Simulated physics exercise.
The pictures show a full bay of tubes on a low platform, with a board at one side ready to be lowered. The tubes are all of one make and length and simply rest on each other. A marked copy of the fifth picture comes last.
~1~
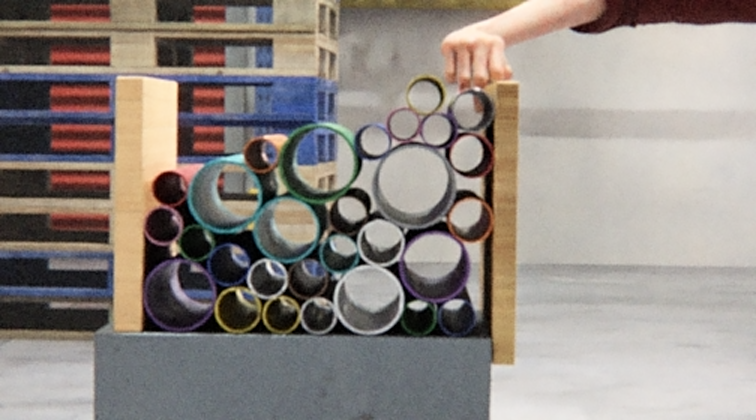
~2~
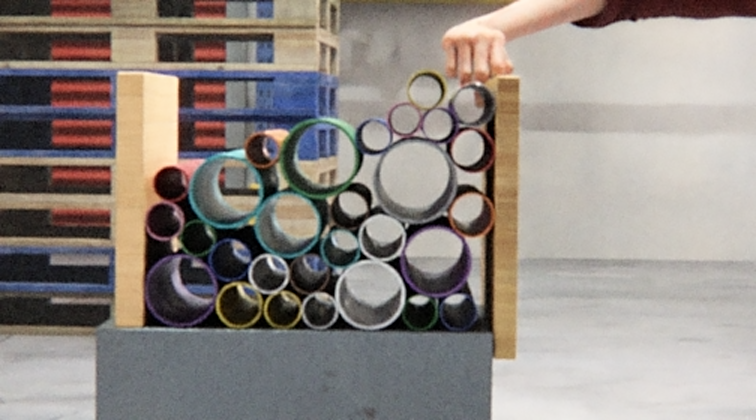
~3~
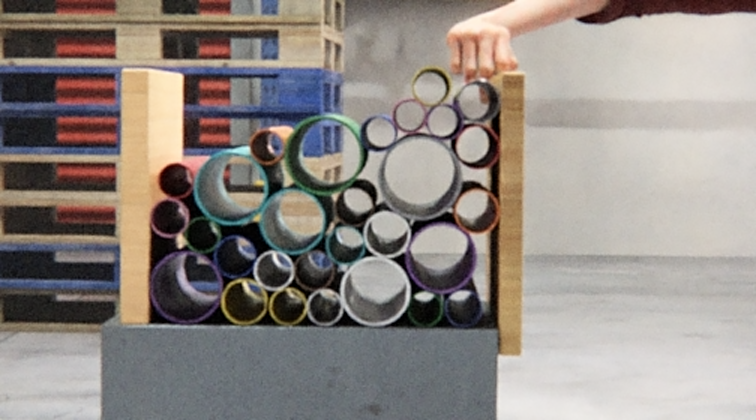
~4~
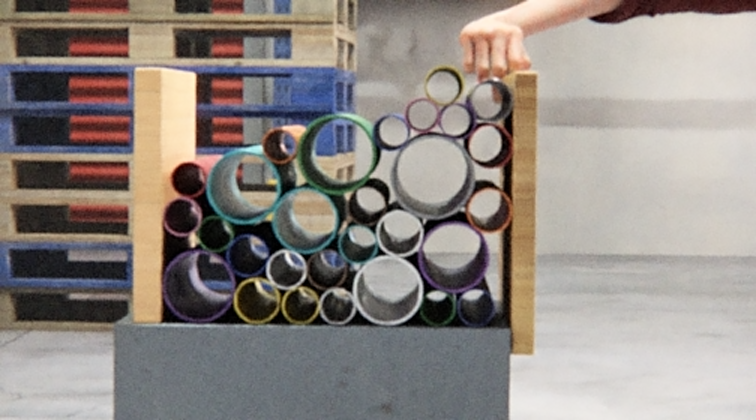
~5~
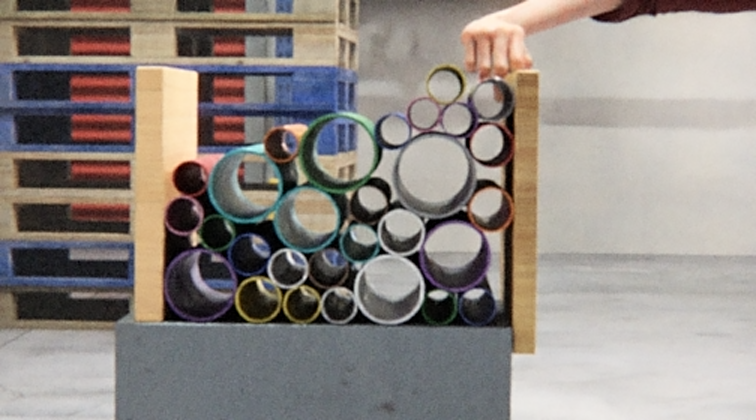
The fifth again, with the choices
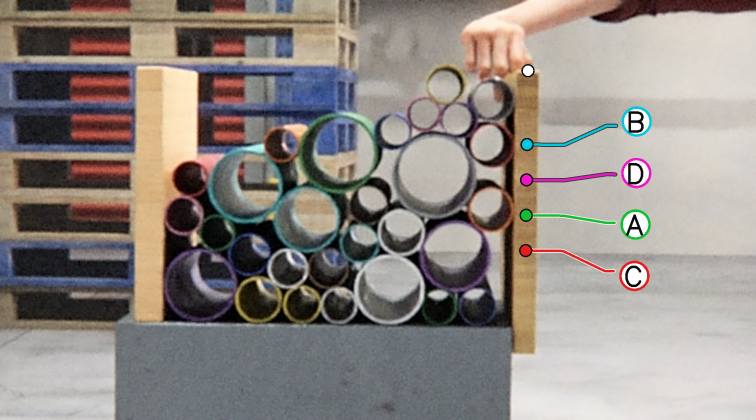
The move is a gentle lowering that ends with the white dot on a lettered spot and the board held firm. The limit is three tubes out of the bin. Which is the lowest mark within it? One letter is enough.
The lowest mark that will do is D.
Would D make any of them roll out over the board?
Yes, at D.
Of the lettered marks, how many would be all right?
Two of the four.
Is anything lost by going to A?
Yes, at A.
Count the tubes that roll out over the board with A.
The count is four.
On the marked copy, A at (526, 216); B at (527, 145); C at (526, 251); D at (527, 180); the white dot at (528, 71).
With D. Early on, top of the board (515, 126).
Further on, top of the board (514, 180).
At the end, top of the board (514, 180), one out over the board.
As for the rest, A four out over the board; B none out over the board; C more than three out over the board.
